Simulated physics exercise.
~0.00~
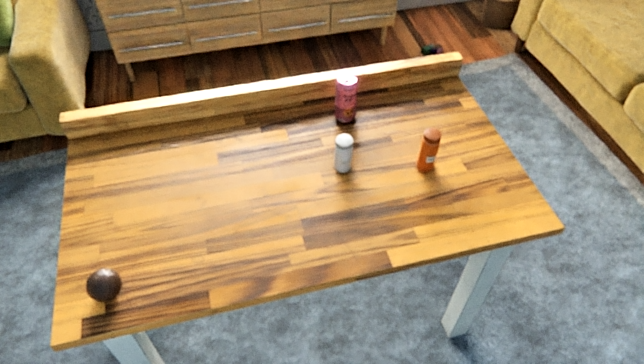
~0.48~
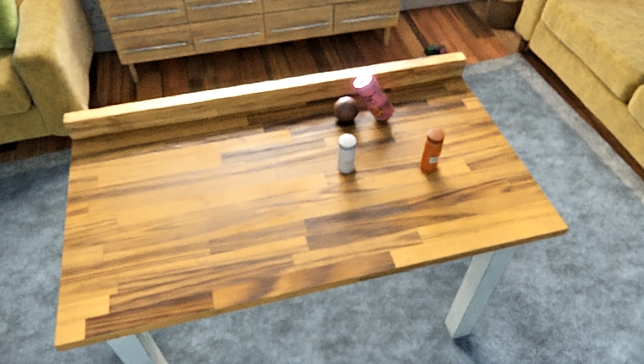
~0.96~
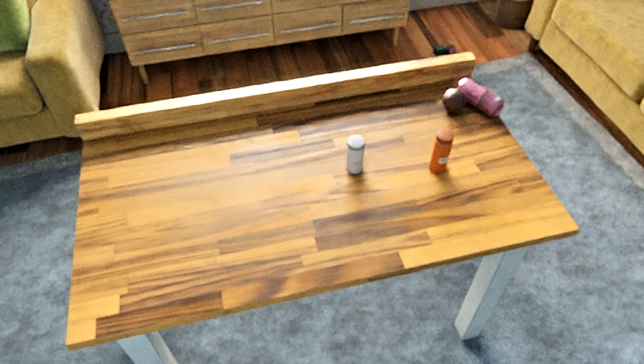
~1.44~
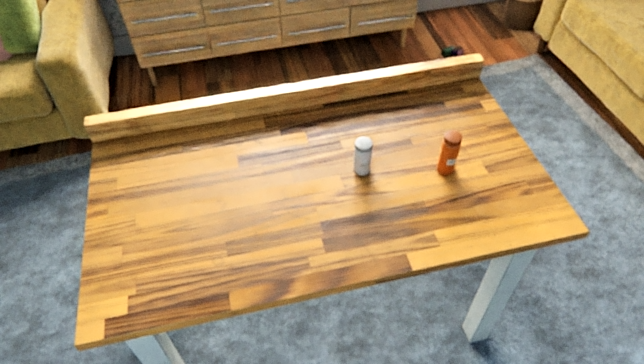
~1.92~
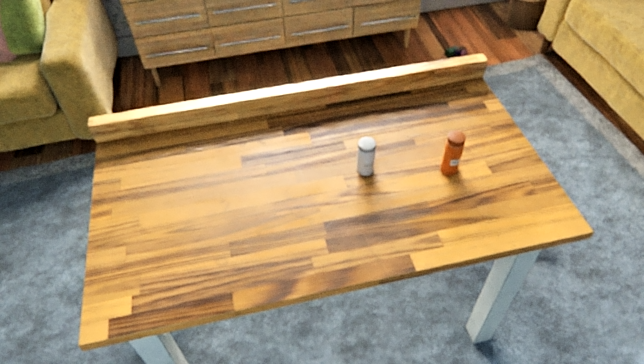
At the start, a dark brown ball sits near the left corner of a wooden table, with a pink can, a white shaker and an orange shaker standing farther right. The ball travels up and across the tabletop to the can, close to the rail along the far edge. The can tilts over beside it, and both move right along the rail, the can now on its side near the far right corner. Then the ball and the can are gone from the tabletop. At the end, only the white and orange shakers remain, still standing where they were.
